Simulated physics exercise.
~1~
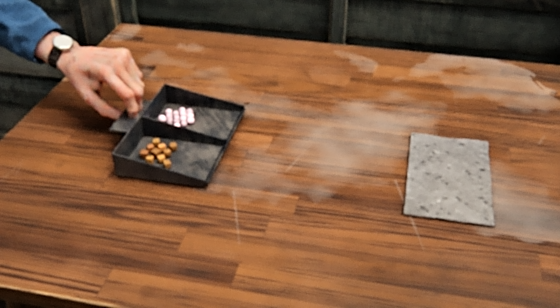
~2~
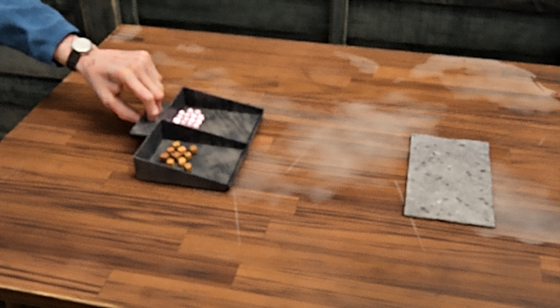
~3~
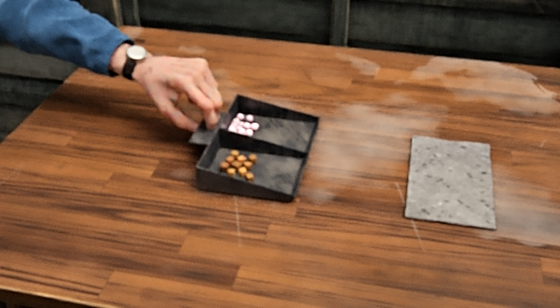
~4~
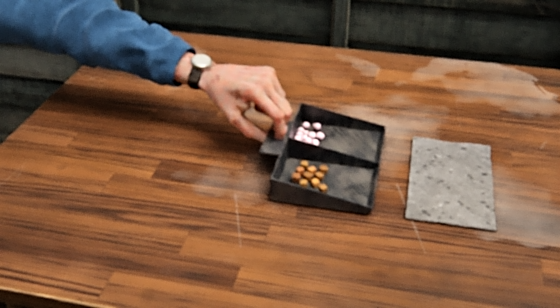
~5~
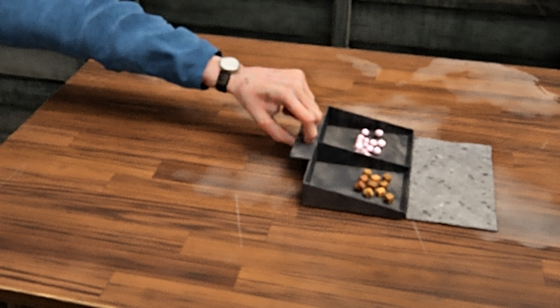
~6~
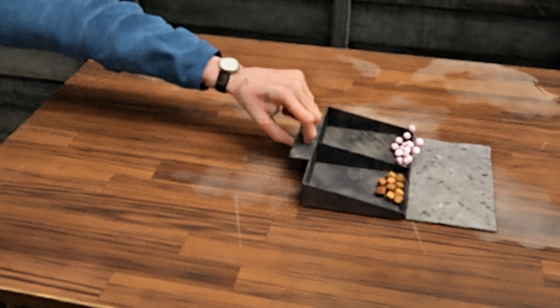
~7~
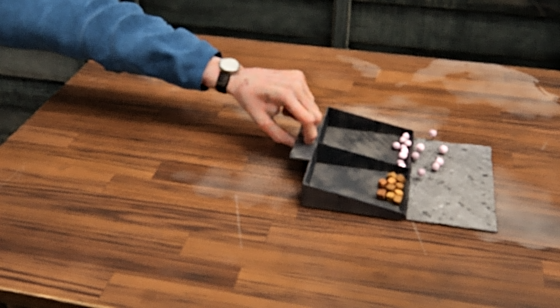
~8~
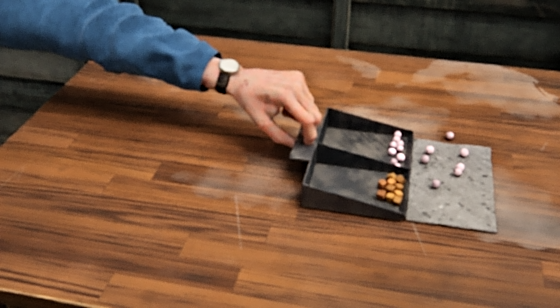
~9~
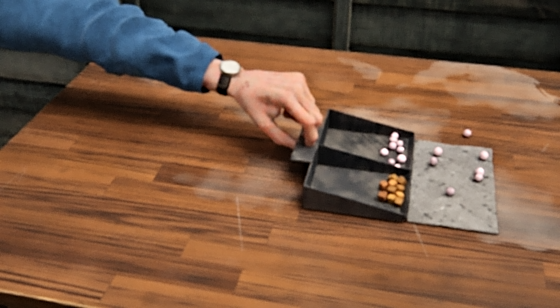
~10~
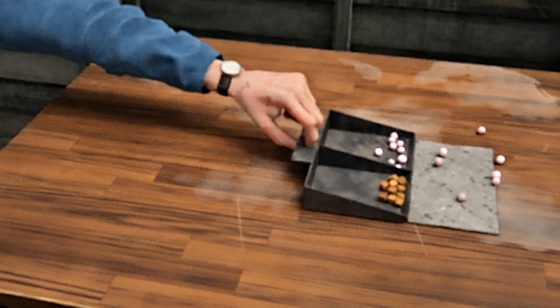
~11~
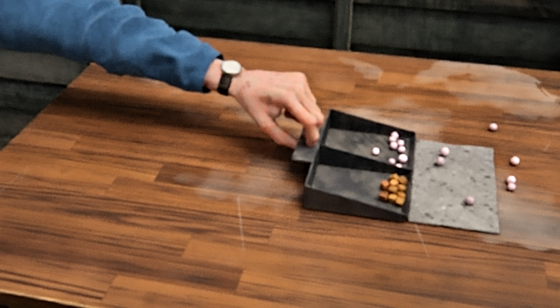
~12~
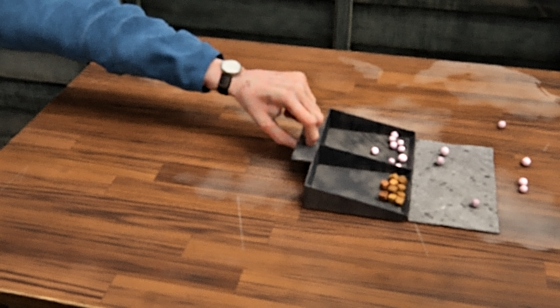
The clip shows a hand pushing a divided black tray of orange and pale pink pieces rightward along a wooden table until it stops at a gray slab. Both batches slide forward; the orange pieces stay inside, while about half the pink ones spill out across the slab and table.
